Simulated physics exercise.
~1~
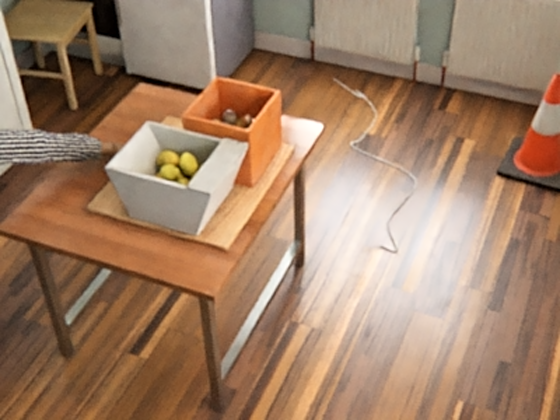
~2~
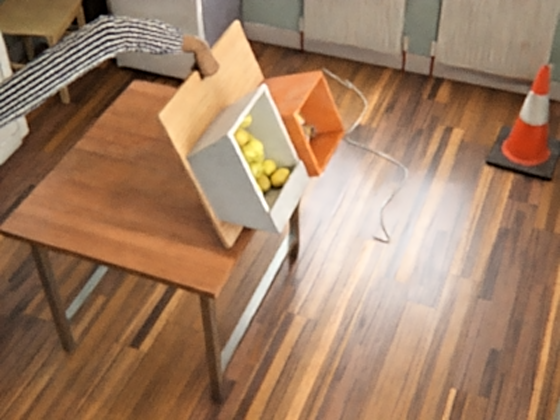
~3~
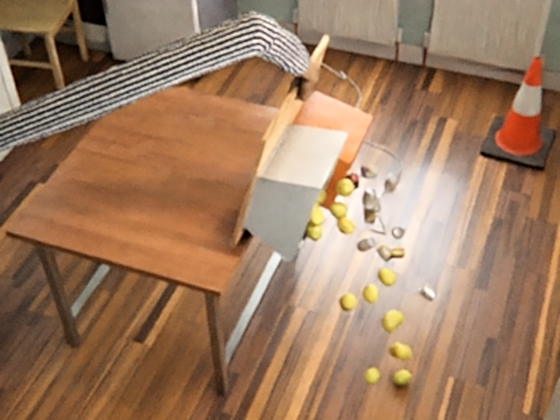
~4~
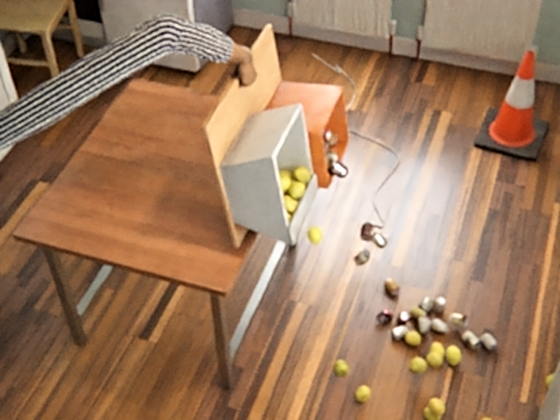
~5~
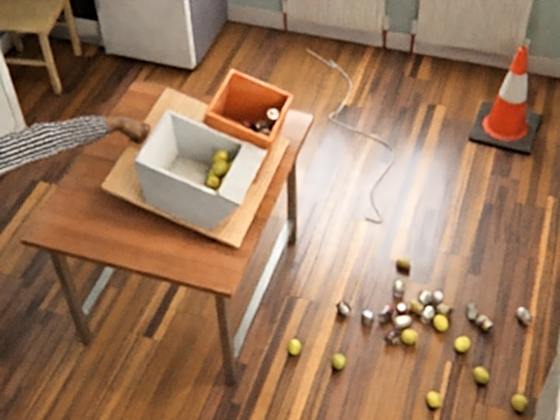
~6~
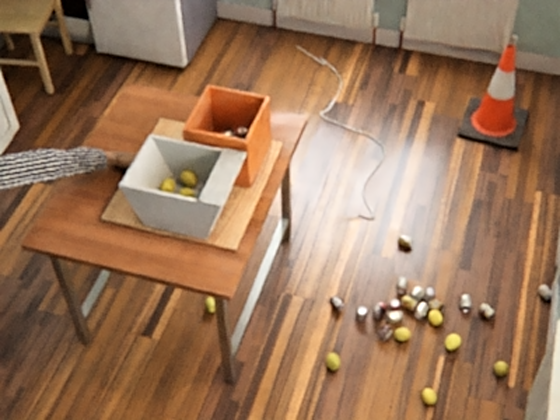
The clip opens on a wooden table holding a board with a white crate of round yellow-green pieces and an orange crate of small cans, while a striped-sleeved arm reaches in from the left. The hand lifts the board's left side, swinging it up and towards the right with both crates attached. As the board tips past upright, yellow-green pieces and cans tumble out onto the wooden floor. The arm then eases the board back, and the spilled pieces spread out to the right of the table. Finally, the board lies flat again, some pieces still in both crates and many scattered below.
